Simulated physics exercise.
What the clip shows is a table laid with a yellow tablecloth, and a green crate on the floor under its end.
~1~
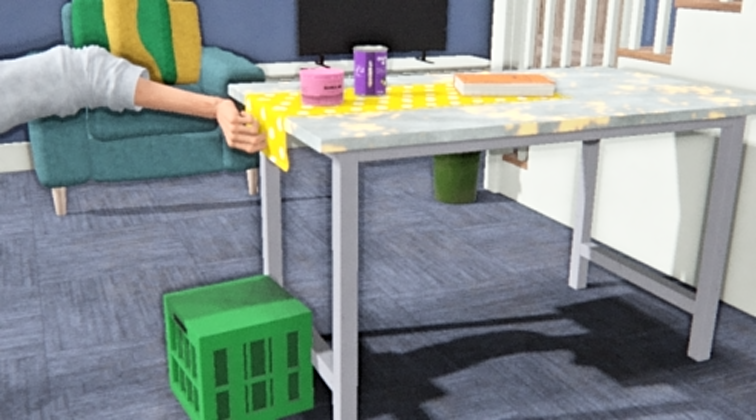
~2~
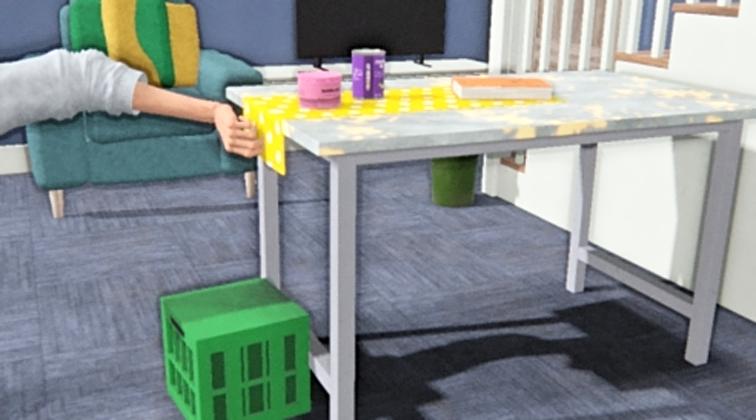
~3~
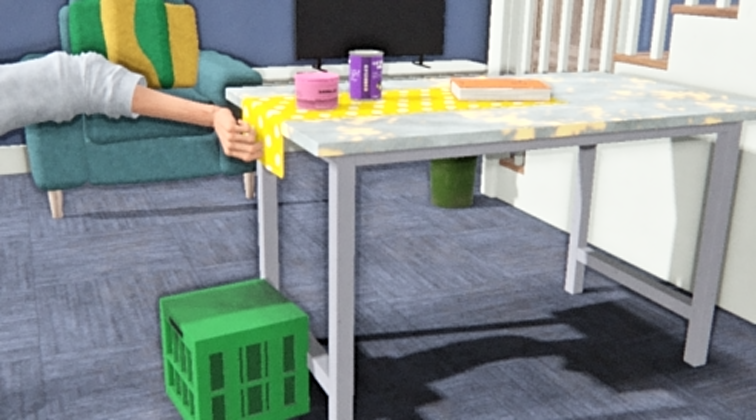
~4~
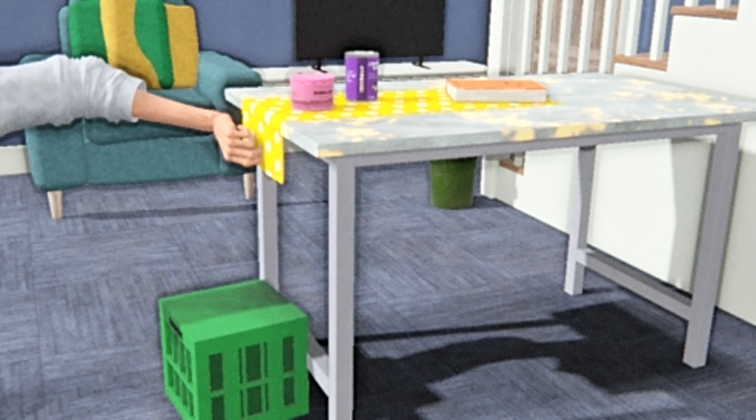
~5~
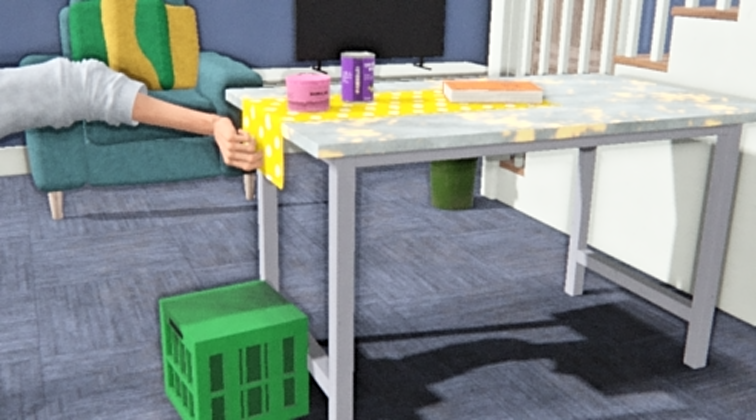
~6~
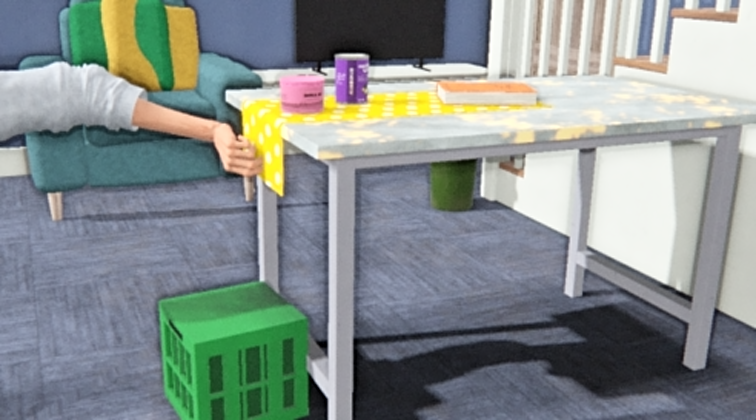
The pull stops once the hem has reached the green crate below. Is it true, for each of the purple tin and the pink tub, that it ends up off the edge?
Checked: For the purple tin true, for the pink tub true.
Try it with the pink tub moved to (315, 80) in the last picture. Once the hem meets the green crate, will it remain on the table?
From there, it rides it out.
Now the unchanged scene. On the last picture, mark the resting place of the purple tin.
Centre of the object: (169, 257).
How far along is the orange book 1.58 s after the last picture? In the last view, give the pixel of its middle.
Centre at that time: Approx. (371, 99).
Then, 0.92 s on from there, hem going down; tin carried along near (281, 82); tub down below near (214, 274).
Then, 1.58 s on from there, hem on the crate; tin down below near (180, 243); tub down below near (214, 274).
In the end, hem on the crate; tin down below near (169, 257); tub down below near (214, 274). The purple tin falls off and the pink tub goes over the edge.
